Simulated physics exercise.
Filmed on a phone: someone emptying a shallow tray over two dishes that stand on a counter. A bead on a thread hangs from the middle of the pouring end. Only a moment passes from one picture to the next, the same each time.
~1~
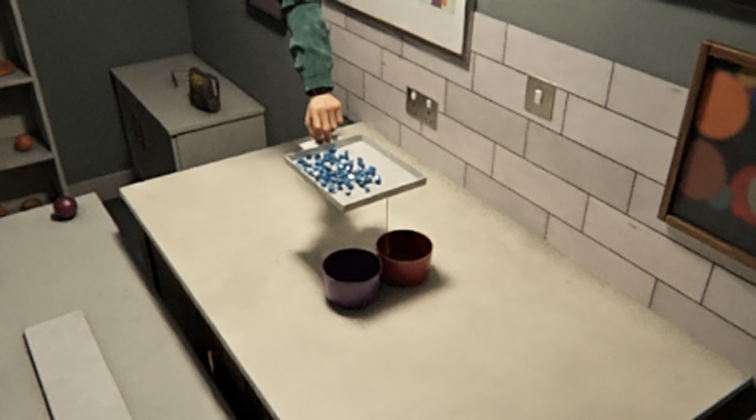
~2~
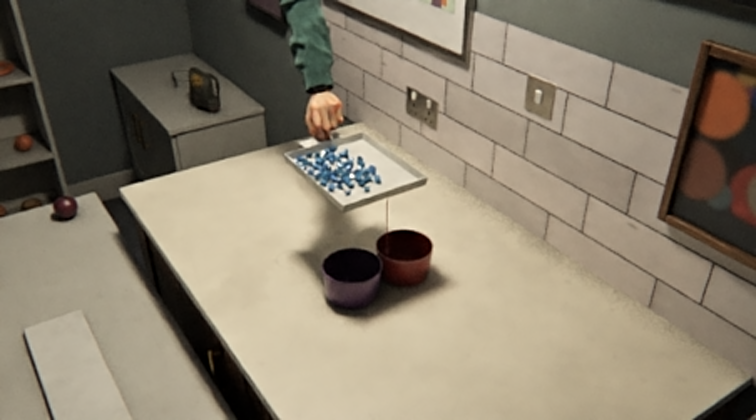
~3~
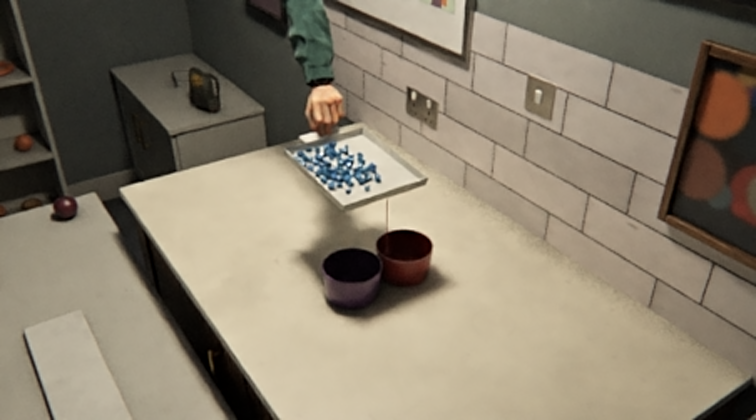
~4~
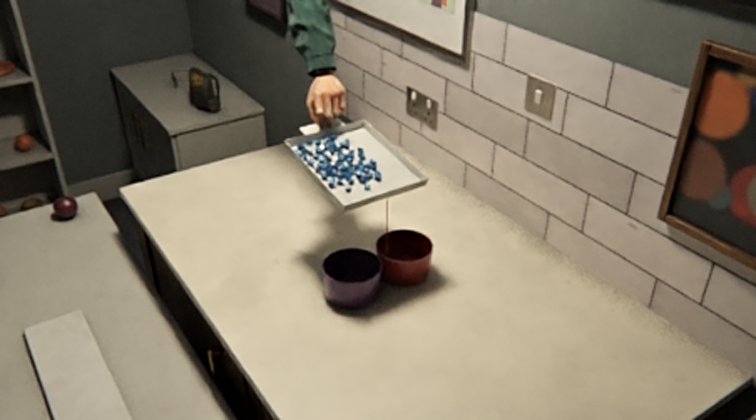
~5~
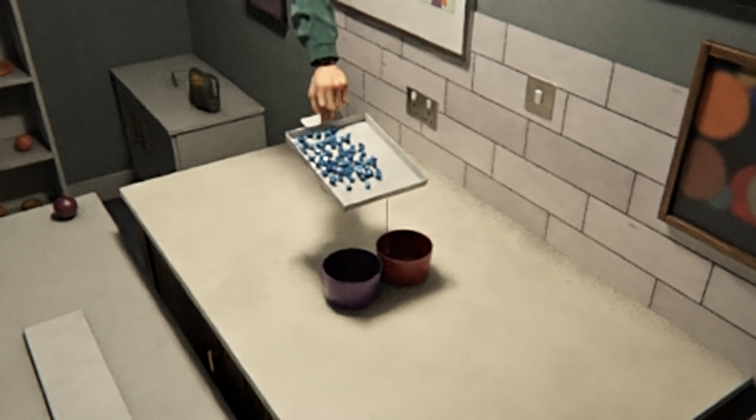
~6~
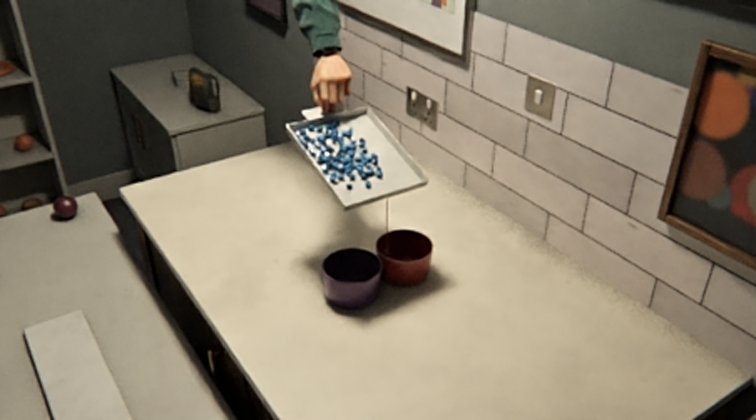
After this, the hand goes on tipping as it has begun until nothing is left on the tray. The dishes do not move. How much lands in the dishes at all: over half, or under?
In the dishes lies under half of it.
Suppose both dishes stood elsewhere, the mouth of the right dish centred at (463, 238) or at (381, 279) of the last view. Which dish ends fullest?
At the first place left, at the second right.
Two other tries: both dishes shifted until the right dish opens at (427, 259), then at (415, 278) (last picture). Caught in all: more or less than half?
The first try: The larger part. The second: The larger part.
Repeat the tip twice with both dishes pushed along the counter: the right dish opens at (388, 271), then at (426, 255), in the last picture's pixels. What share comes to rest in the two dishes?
In turn 60 and 90 in a hundred.
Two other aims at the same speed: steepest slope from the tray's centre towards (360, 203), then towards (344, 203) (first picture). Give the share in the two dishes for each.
Near 60 % and 90 %.
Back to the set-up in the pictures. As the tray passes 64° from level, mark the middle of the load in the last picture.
Close to (385, 187).
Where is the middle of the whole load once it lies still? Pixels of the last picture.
Close to (415, 306).
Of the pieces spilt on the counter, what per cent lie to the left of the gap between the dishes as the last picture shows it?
Some 10 per cent.
Just after the last frame, tray tipped steeply; almost all on the tray; about a tenth in the air.
A moment on, tray tipped past a quarter turn; roughly two thirds on the tray; just a few in the right dish; roughly a third outside both; just a few in the air.
Further on, tray tipped past a quarter turn; about a tenth in the right dish; almost all outside both.
When it is over, tray tipped past a quarter turn; just a few in the left dish; about a tenth in the right dish; almost all outside both.
